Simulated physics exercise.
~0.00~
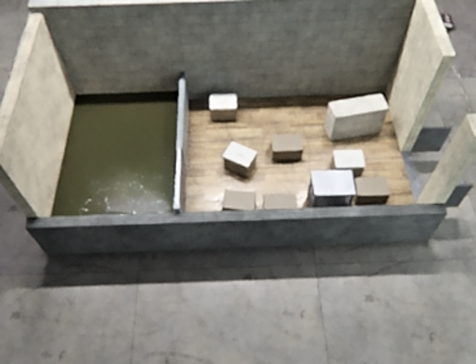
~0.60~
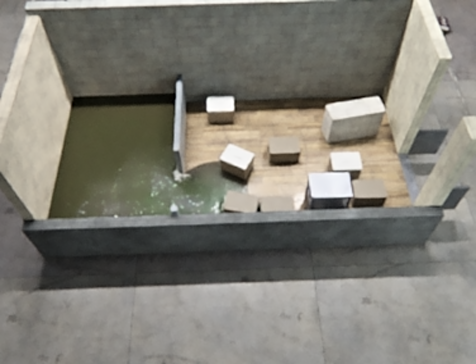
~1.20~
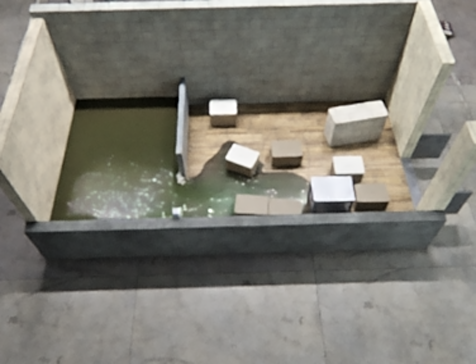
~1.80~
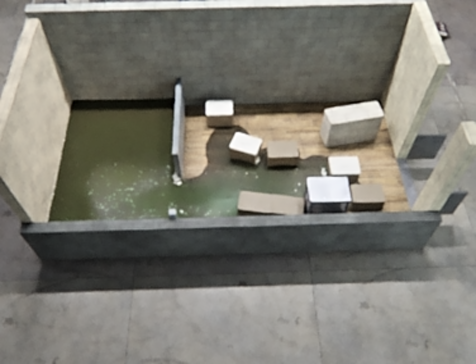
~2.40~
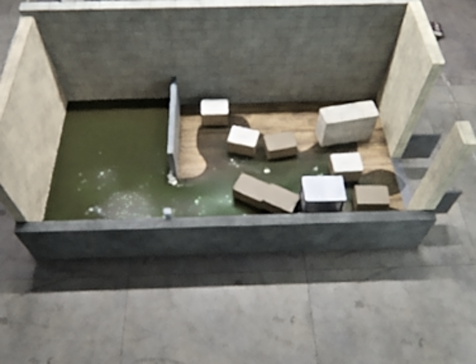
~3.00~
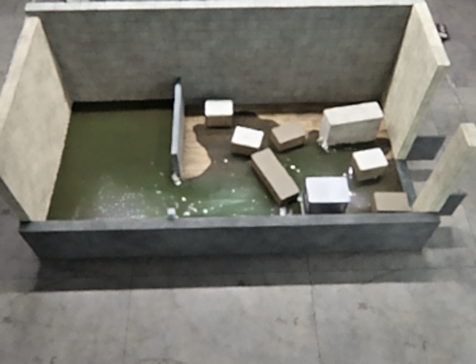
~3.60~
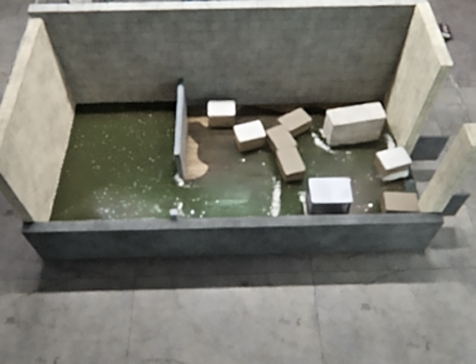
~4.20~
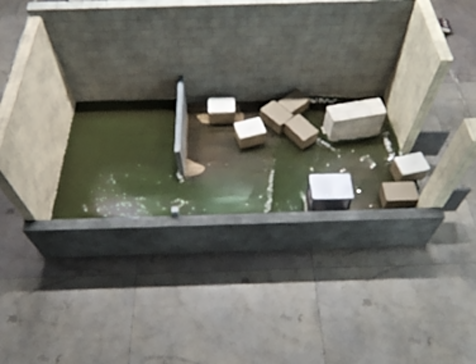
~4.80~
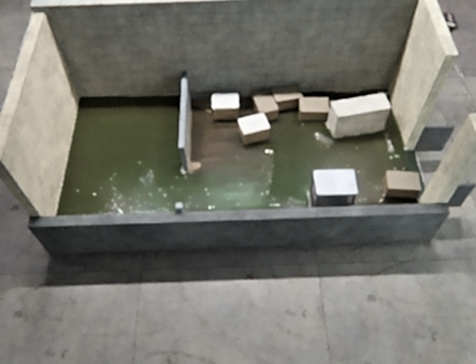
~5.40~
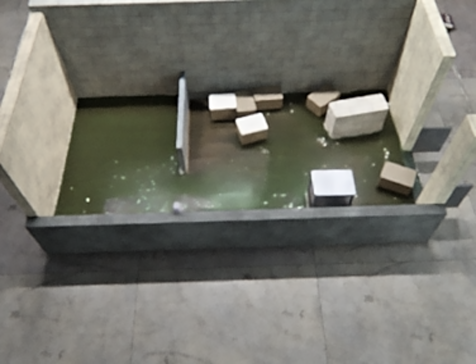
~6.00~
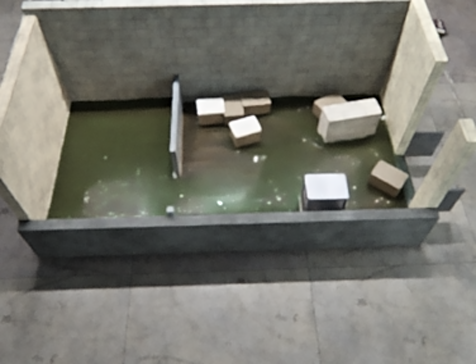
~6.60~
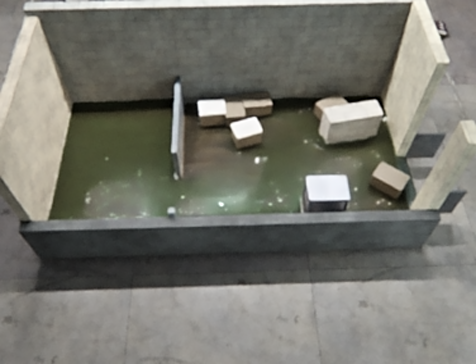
In a walled basement split by a partition, murky green water burst from the left side across the wooden floor, pushing white and brown boxes rightward and toward the back, until the floor was flooded and the remaining boxes sat nearly still.
